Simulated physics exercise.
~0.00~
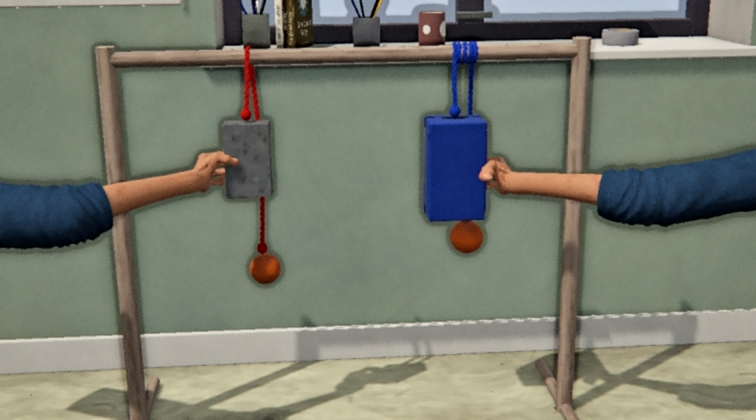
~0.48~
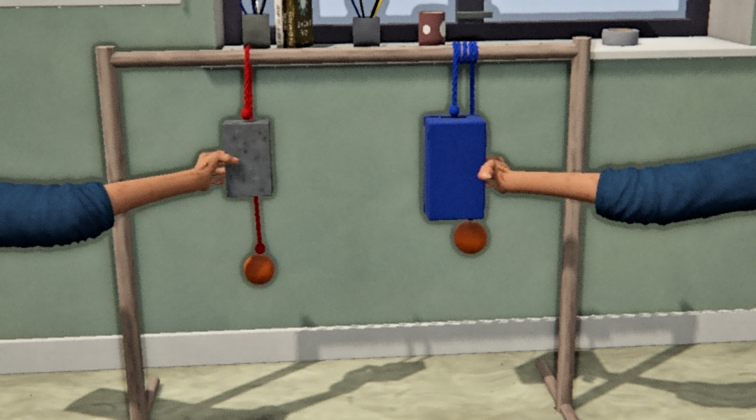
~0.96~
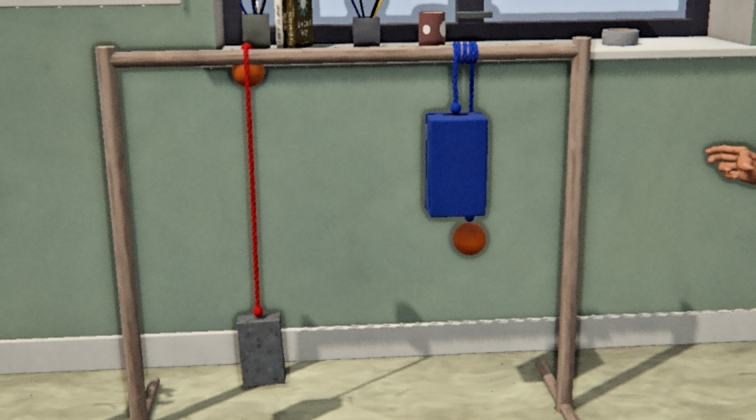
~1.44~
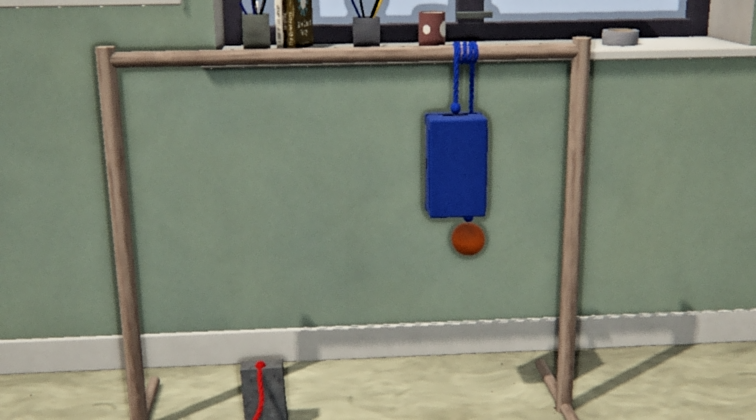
The gray paver drops to the floor once released, while the blue case stays hanging.
